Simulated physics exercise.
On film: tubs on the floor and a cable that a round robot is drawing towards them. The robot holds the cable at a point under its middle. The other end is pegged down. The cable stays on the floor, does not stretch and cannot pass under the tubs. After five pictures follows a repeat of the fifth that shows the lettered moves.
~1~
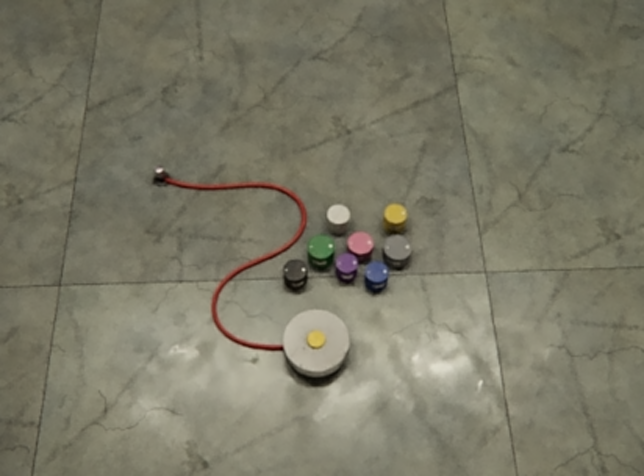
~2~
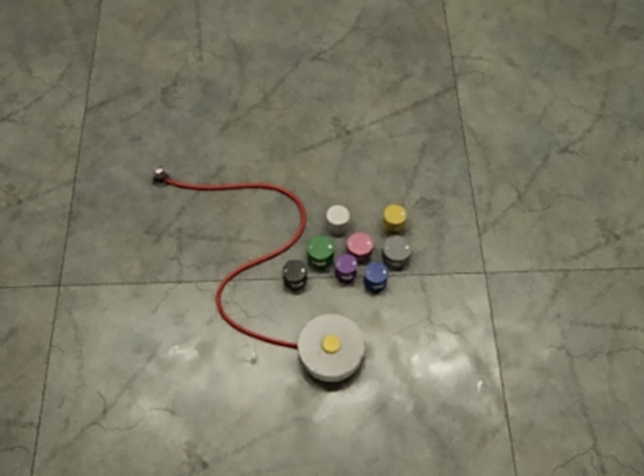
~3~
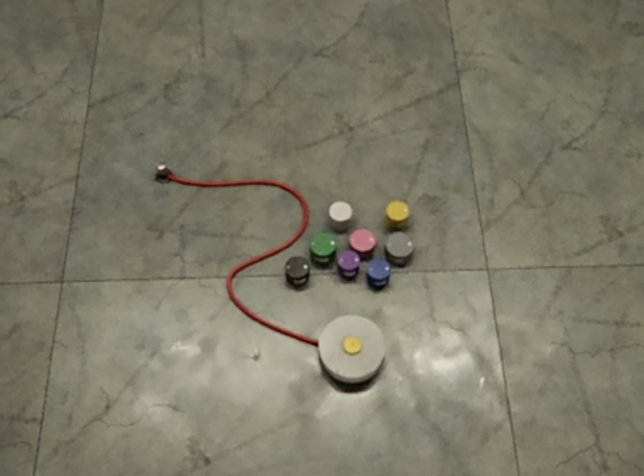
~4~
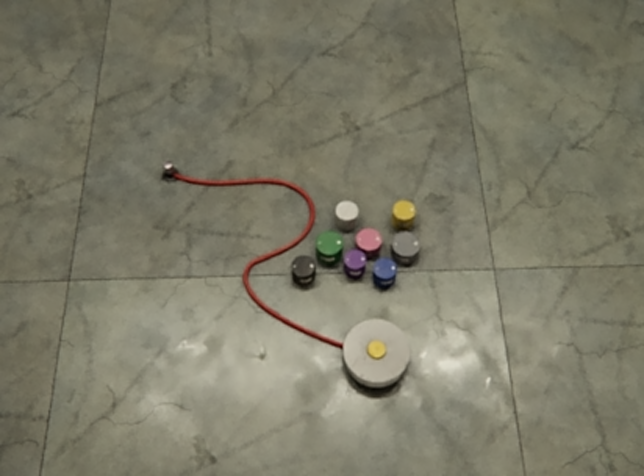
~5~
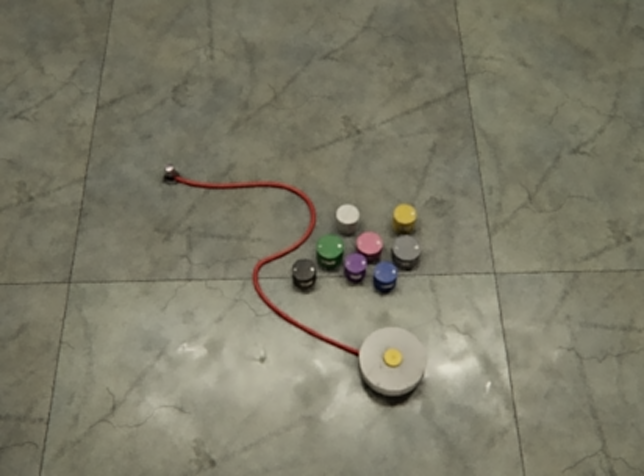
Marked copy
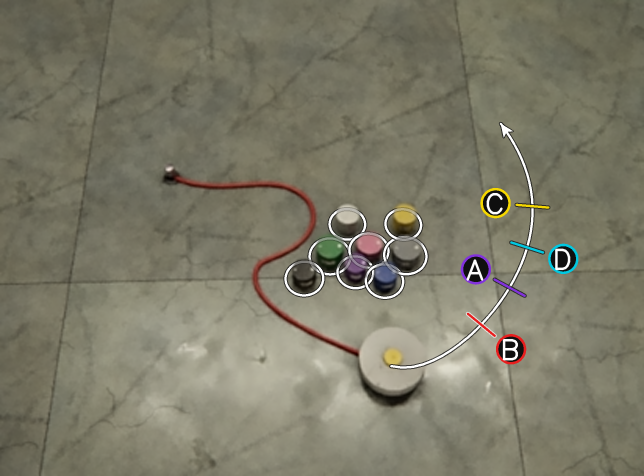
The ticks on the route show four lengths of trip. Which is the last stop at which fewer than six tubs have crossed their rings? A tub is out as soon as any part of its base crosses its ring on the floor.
At C, and not beyond.
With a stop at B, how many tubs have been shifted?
By then, none.
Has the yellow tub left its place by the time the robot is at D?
By then, no.
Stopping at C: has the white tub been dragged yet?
By then, no.
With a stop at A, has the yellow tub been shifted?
No.
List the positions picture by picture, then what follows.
The first picture shows white tub (338, 220); pink tub (360, 247); black tub (295, 275).
The second picture shows robot (331, 348); blue tub (376, 277).
The third picture shows robot (352, 350); yellow tub (397, 216).
The fourth picture shows robot (376, 354); green tub (329, 248).
The fifth picture shows robot (392, 362); white tub (348, 219); pink tub (369, 247); black tub (304, 274).
On the copy, A at (509, 288); B at (481, 325); C at (533, 206); D at (527, 247); the route from (391, 366) via (521, 264) to (501, 124).
On C. First, robot (474, 329).
Then, robot (522, 263).
Finally, robot (535, 201); green tub (335, 248); purple tub (356, 261); black tub (310, 252); blue tub (383, 261); three over the rings.
By contrast, A is within the limit but short; B is within the limit but short; D is within the limit but short.
